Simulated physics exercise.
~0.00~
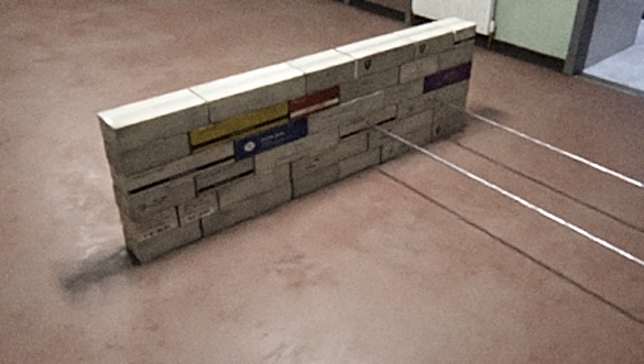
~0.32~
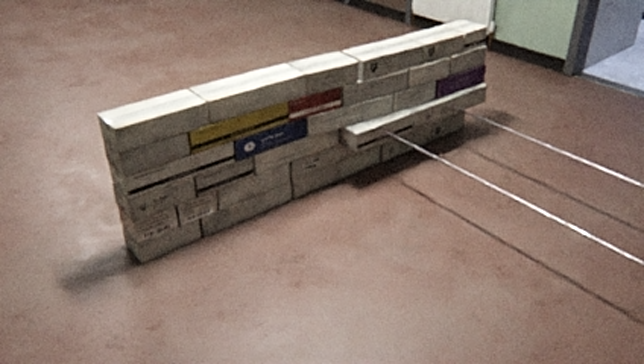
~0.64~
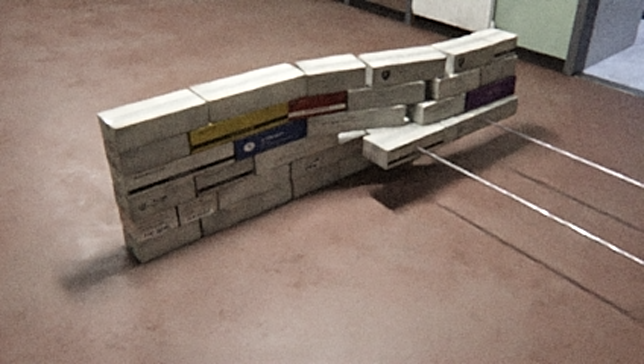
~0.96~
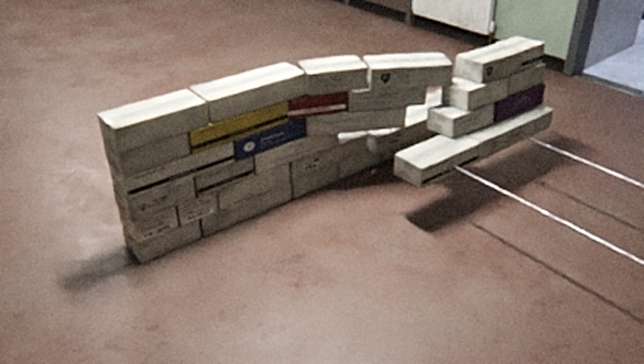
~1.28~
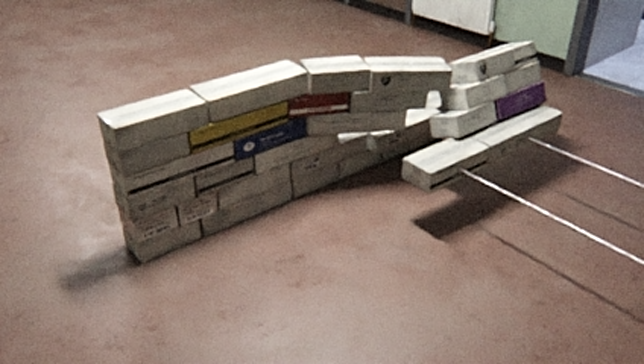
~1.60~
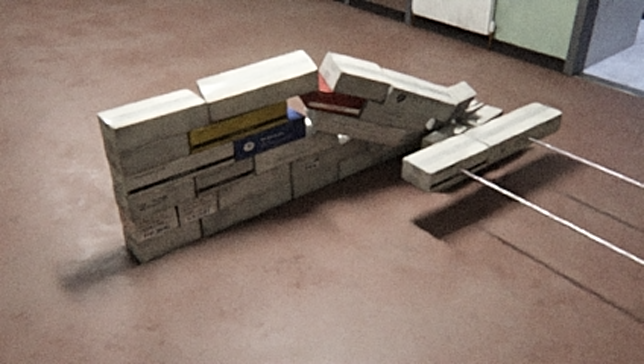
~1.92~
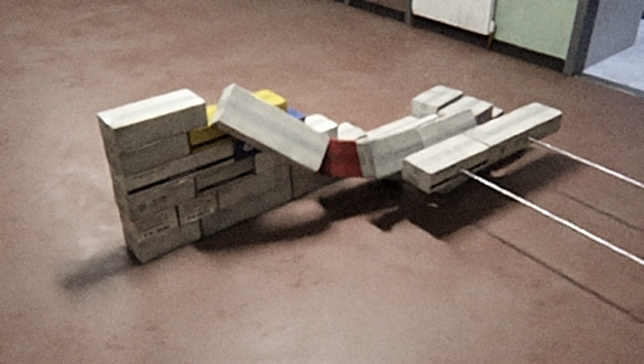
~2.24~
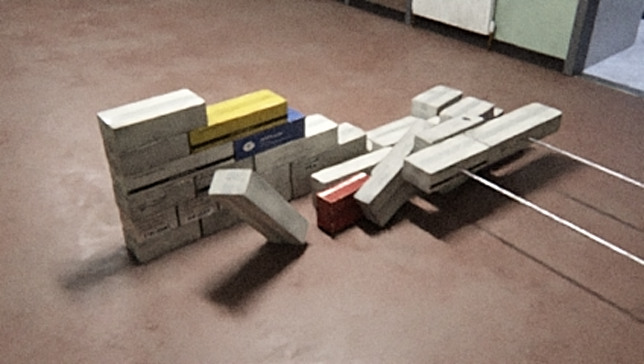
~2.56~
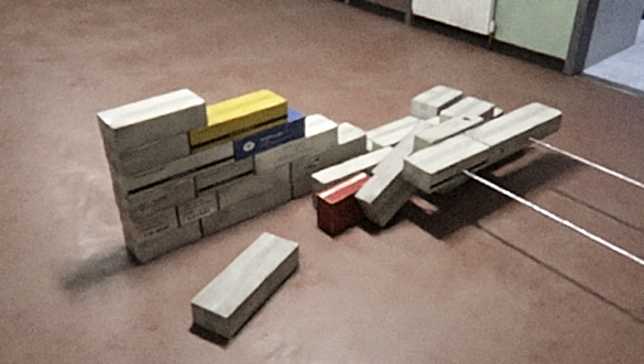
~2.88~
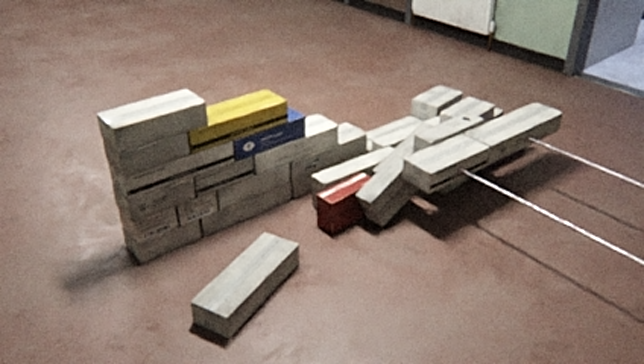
Two neighbouring boxes slid out from the right side of a low box wall, drawn along by two thin rods, and the boxes above sagged and tumbled, the red one too, leaving the left part standing with the yellow box still in place.
